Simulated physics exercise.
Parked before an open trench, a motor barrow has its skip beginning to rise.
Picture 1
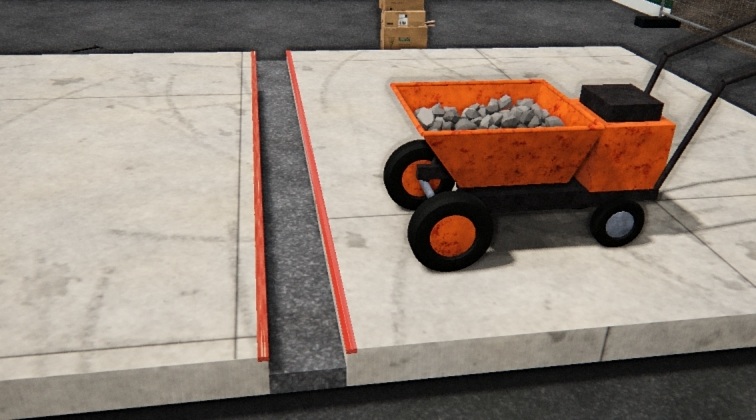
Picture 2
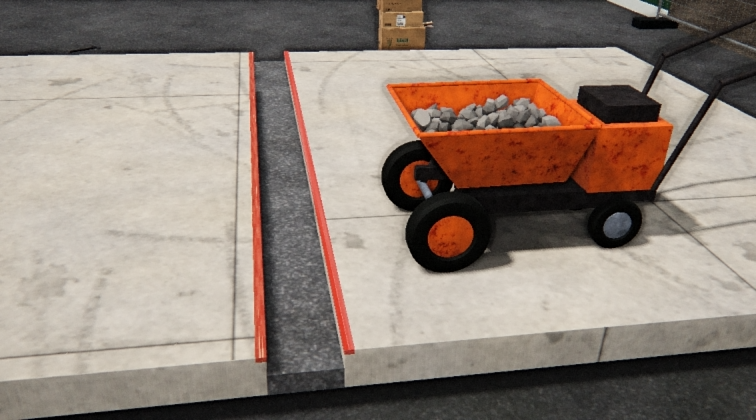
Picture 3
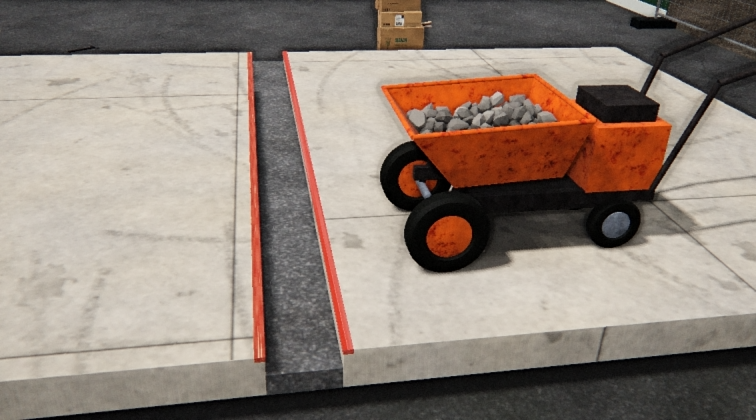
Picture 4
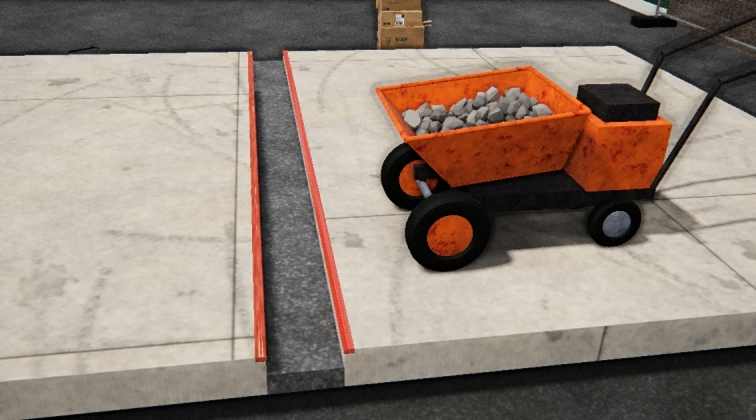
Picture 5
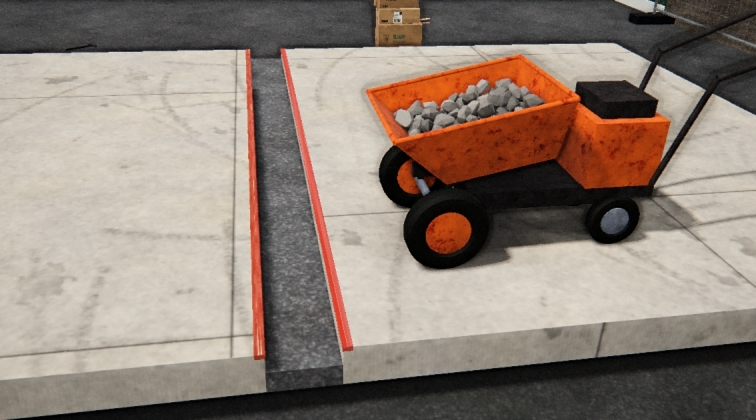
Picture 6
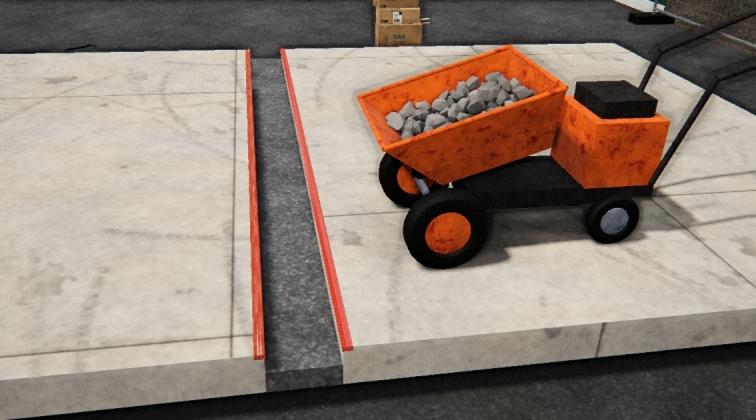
The orange skip of a small motor barrow tilts slowly, its back rising and its front lip dipping to the left, while the grey broken stones inside shift slightly and the wheels stay put. The barrow stands on the right of a pale concrete slab, with black handles behind it and a narrow, red-edged trench to its left. Seen from slightly above, the paved yard has cardboard boxes at the back, and the view drifts very slightly.
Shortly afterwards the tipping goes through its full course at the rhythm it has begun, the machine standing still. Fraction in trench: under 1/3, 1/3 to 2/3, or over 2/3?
Amount in: Above two thirds.
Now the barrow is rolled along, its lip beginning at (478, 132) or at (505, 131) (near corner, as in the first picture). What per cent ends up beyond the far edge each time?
First spot 0 per cent, second spot 0 per cent.
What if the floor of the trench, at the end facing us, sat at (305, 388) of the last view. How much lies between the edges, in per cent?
It works out to some 90 percent.
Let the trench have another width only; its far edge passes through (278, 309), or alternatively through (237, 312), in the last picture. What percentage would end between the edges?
Roughly 60 % first, 80 % second.
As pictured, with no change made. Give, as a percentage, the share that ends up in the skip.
That comes to about 10 per cent or so.
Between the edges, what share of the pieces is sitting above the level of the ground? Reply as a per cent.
Estimate: Close to 45 in a hundred.
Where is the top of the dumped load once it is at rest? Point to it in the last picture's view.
My guess for the top is about pixel (296, 223).
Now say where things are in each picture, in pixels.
In the first frame, lip of the skip at (423, 134), level; top of the load at (494, 120), broken stones; first edge of the trench at (343, 306); far edge at (262, 312), the trench under half as wide as the skip, and shallow for its width.
In the second frame, lip of the skip at (419, 136), level; top of the load at (491, 120).
In the third frame, lip of the skip at (413, 138), tipped barely; top of the load at (501, 119).
In the fourth frame, lip of the skip at (406, 140), tipped a little; top of the load at (514, 120).
In the fifth frame, lip of the skip at (395, 143), tipped a little; top of the load at (506, 112).
In the sixth frame, lip of the skip at (384, 149), tipped clearly; top of the load at (497, 106); first edge of the trench at (338, 304); far edge at (257, 311).
Soon after the last picture, skip tipped steeply; all in the skip.
A little later, skip tipped steeply; most in the skip; a small part in or heaped over the trench; a stray few falling.
Later still, skip tipped right over; about a quarter in the skip; a stray few short of the trench; about two thirds in or heaped over the trench; a small part beyond it.
By the end, skip tipped right over; a small part in the skip; a small part short of the trench; most in or heaped over the trench; a small part beyond it.
